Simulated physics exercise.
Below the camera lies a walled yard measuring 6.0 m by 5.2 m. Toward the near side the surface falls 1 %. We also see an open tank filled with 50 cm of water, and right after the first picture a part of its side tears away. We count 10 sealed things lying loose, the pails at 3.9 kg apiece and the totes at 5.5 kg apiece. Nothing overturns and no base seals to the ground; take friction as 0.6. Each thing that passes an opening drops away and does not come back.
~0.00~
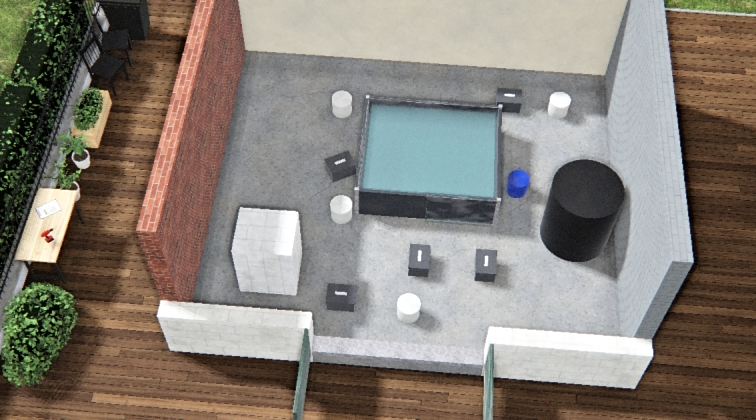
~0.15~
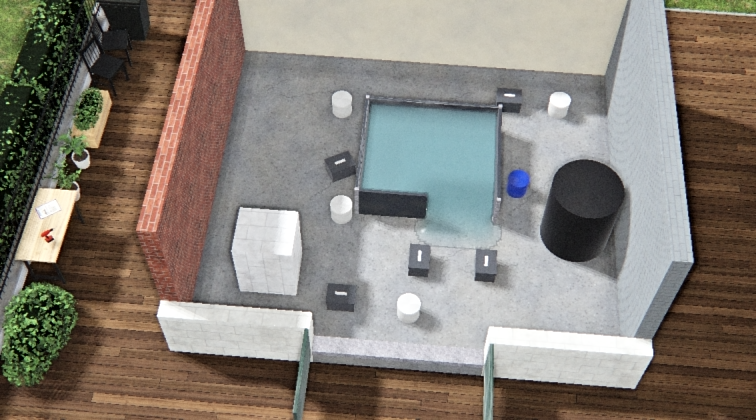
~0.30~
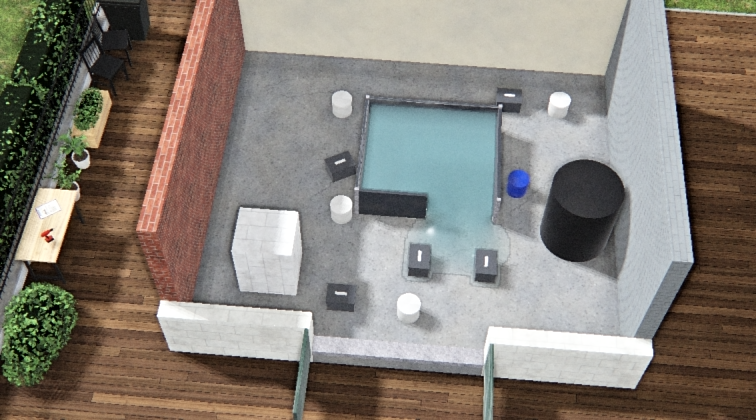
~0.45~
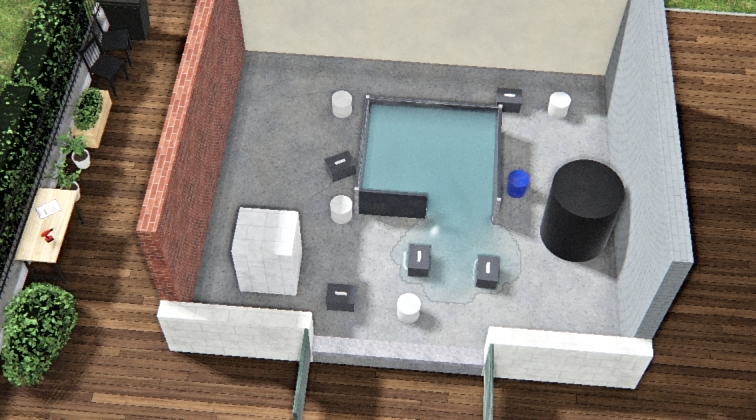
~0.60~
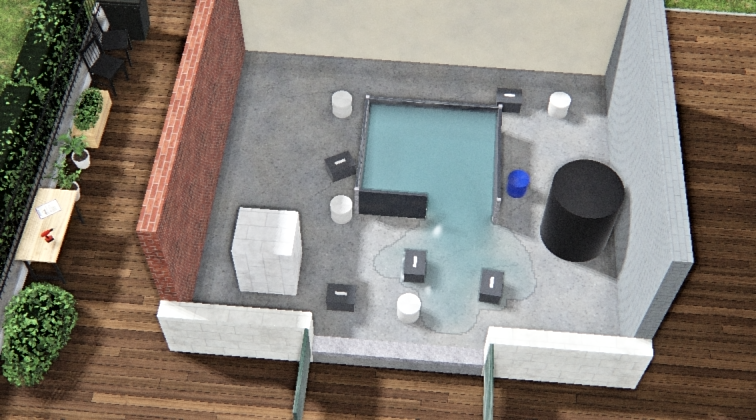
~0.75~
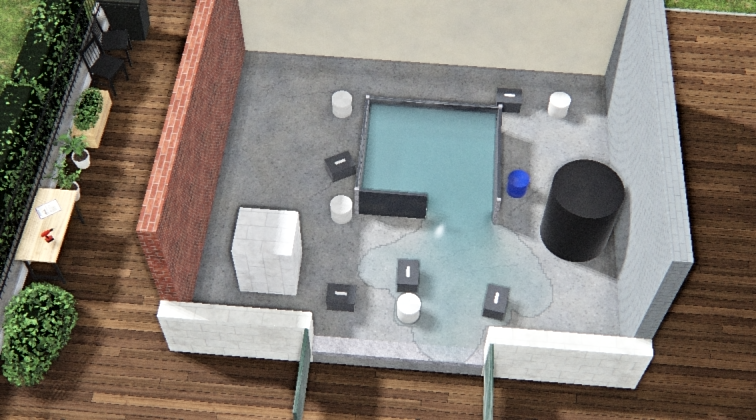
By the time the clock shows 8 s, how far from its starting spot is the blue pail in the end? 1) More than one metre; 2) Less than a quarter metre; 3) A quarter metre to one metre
The answer is 3.
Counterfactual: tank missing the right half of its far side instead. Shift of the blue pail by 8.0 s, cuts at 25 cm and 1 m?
The blue pail is swept a long way.
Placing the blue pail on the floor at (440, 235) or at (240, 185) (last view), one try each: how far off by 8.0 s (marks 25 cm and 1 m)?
I'd expect that it gets borne away first and remains where it was second.
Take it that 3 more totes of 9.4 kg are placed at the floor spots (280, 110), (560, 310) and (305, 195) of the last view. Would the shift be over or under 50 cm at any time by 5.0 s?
Within it, beyond it, within it.
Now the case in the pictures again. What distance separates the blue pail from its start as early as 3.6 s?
About 0 cm.
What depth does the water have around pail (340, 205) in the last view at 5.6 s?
I'd say some 0 cm.
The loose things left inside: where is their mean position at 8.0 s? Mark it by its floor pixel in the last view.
Centre of the remaining things: Roughly (423, 166).
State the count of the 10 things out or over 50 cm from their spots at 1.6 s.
Count: 3.
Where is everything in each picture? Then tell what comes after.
In the first frame, the blue pail at (519, 179) rests on the ground; water covers 3.3 m2; 0 of 10 have shifted.
In the second frame, the blue pail at (519, 179) rests on the ground; water covers 3.8 m2; 0 of 10 have shifted.
In the third frame, the blue pail at (519, 179) rests on the ground; 4.4 m2 under water; 0 of 10 have shifted.
In the fourth frame, the blue pail at (519, 179) rests on the ground; 5.1 m2 under water; 1 of 10 have shifted.
In the fifth frame, the blue pail at (519, 179), on the bottom; water covers 5.9 m2; 2 of 10 have shifted.
In the sixth frame, the blue pail at (519, 179), on the bottom; 6.9 m2 under water; 2 of 10 have shifted.
After 1.6 s the blue pail is near (519, 179), 0.0 m from its start, aground; 1 of 10 are out; 1 afloat.
After 3.6 s the blue pail is near (519, 179), 0.0 m from its start, aground; 2 of 10 are out; 1 afloat.
After 5.6 s the blue pail is near (522, 167), 0.2 m from its start, aground; 2 of 10 are out; 1 afloat.
After 8.0 s the blue pail is near (529, 151), 0.5 m from its start, aground; 3 of 10 are out; 0 afloat.
